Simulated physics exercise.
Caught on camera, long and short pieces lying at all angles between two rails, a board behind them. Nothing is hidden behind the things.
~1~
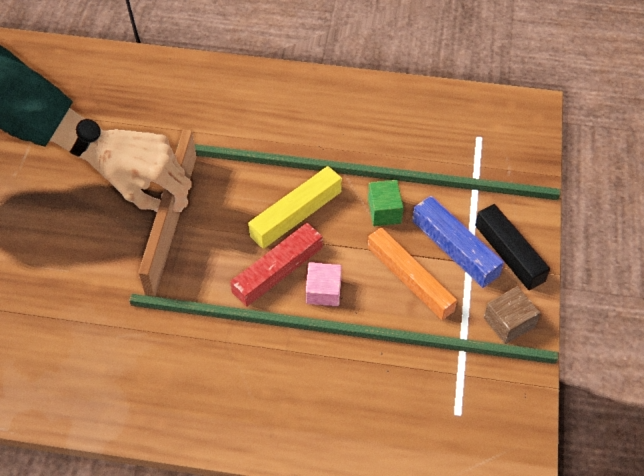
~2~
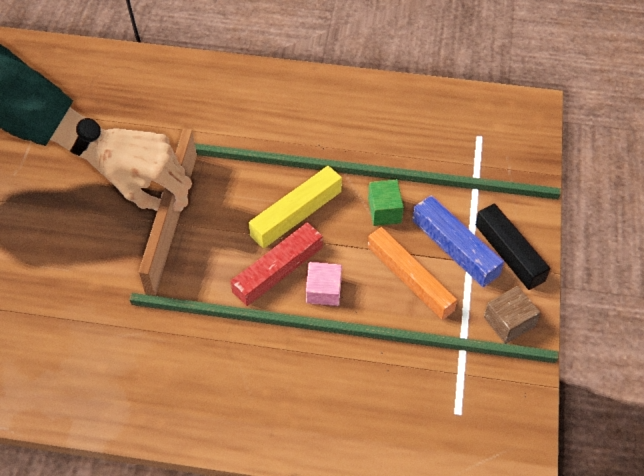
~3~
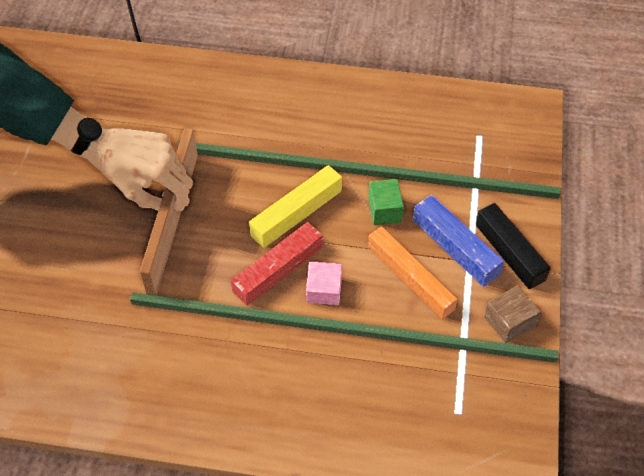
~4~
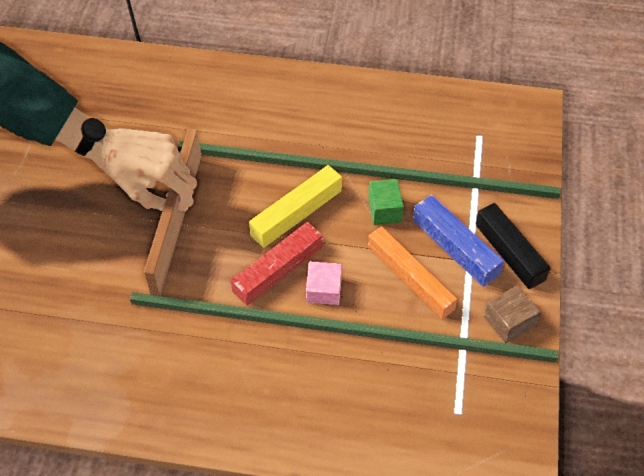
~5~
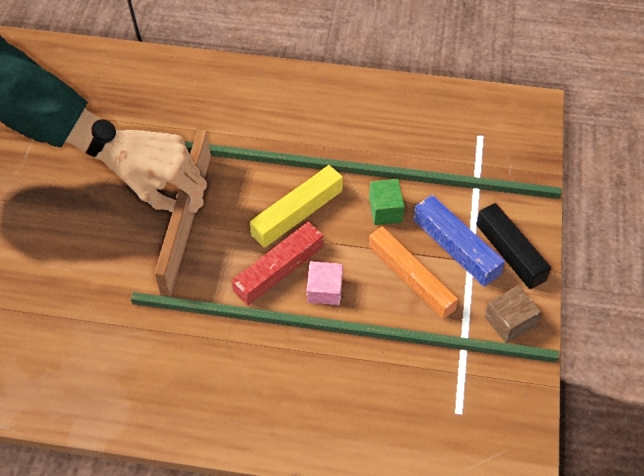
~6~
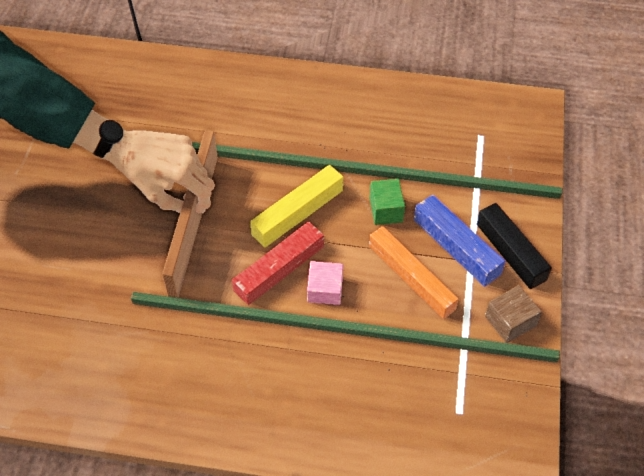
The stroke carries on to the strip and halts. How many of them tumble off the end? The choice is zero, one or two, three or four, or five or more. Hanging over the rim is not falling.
Here the number that fall off is one or two.
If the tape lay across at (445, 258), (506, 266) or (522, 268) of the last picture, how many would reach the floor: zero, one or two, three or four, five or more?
The falls would be none at all; 3 or 4; five or more.
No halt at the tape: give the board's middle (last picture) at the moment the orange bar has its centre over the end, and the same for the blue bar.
Its middle is around (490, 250) and around (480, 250).
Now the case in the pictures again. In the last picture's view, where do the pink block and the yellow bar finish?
About (515, 324), and the other about (485, 225).
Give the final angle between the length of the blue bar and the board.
Some 15 degrees.
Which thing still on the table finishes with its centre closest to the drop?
Foremost is the blue bar.
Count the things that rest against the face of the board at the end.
The number is 2.
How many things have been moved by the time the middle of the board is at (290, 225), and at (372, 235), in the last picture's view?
At the one place 3, at the other 6.
Early on, none off yet; brown block at rest near (513, 314); black stick at rest near (513, 245); blue bar at rest near (458, 240).
A while later, none off yet; brown block travelled about its own width near (539, 318); black stick travelled a little near (535, 242); blue bar travelled a little near (514, 249).
Finally, the number that fall off is one or two; lost, black stick and brown block.
